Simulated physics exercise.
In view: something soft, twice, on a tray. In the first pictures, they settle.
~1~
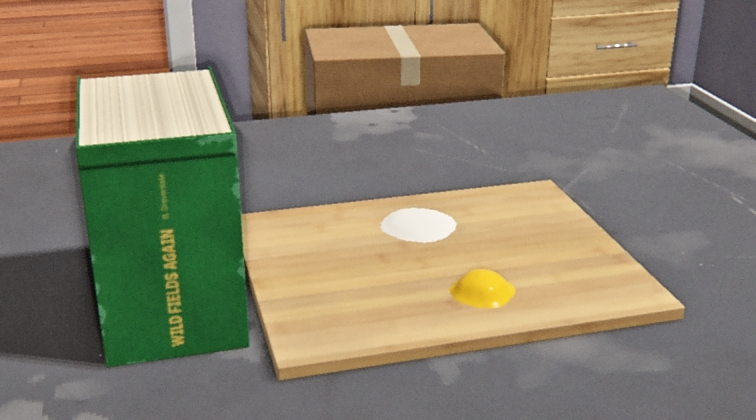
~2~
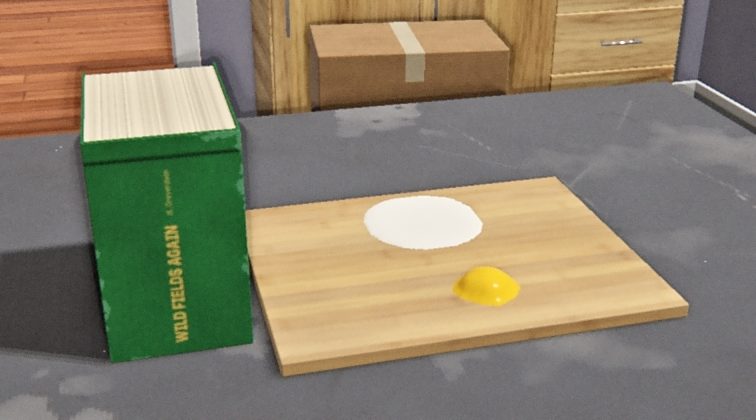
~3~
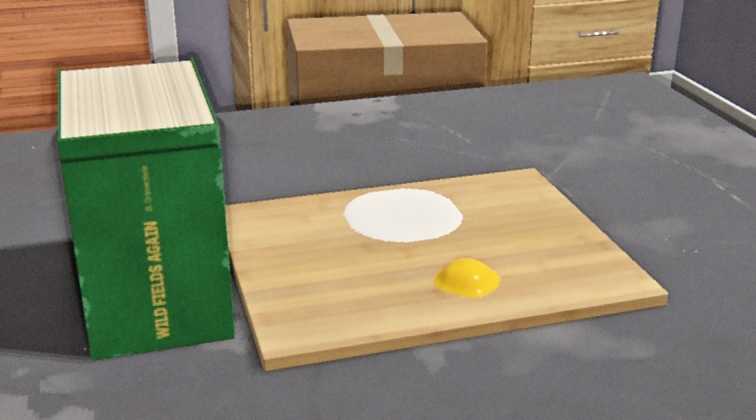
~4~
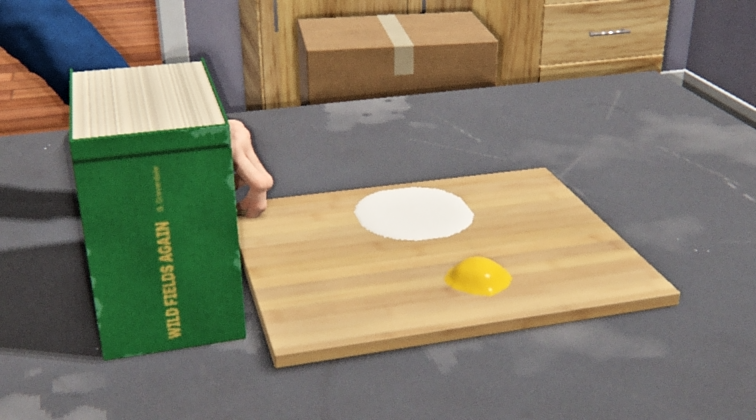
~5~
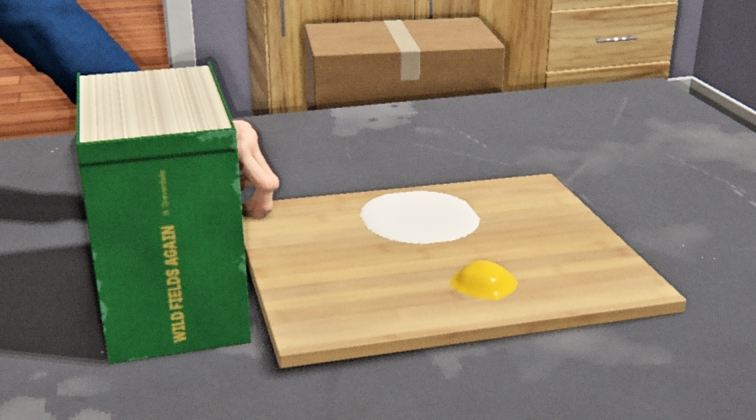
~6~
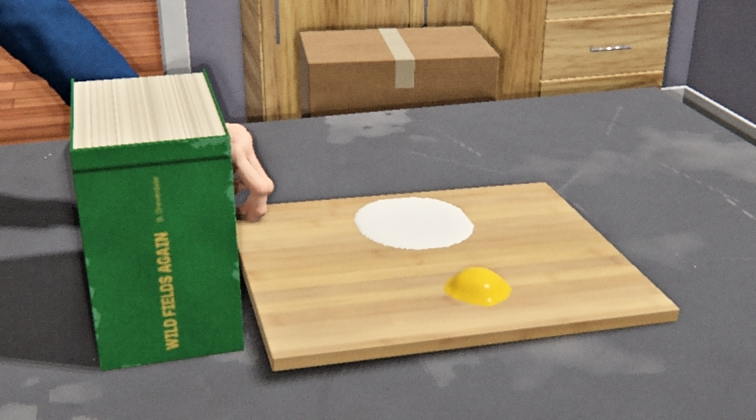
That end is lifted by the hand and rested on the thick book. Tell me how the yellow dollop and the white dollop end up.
Put simply, the yellow dollop is held back, and the white dollop makes it off.
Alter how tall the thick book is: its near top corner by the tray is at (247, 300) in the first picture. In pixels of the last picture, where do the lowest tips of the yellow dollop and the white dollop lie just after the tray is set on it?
(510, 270) and (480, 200).
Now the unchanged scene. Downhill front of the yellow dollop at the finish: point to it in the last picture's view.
Around (547, 208).
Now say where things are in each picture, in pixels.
The tray lies flat; yellow dollop (482, 283) a mound; white dollop (419, 221) a low mound; thick book (169, 255), in the first picture.
They settle; yellow dollop (486, 279) a mound; white dollop (423, 220) spread thin, in the second picture.
At rest; yellow dollop (467, 271) a mound; white dollop (403, 213) spread thin, in the third picture.
A hand takes the end; yellow dollop (478, 269) a mound; white dollop (414, 211) spread thin, in the fourth picture.
The end is rising; yellow dollop (485, 273) a mound; white dollop (419, 215) spread thin, in the fifth picture.
The tray slopes by about 2°; yellow dollop (478, 279) a mound; white dollop (414, 221) spread thin; thick book (163, 258), in the sixth picture.
Next, slope about 35°; the yellow dollop has not moved; the white dollop has crept down a long way.
After that, the yellow dollop has not moved; the white dollop is dripping off the low end.
Finally, slope about 35°; the yellow dollop has not moved; the white dollop is dripping off the low end.
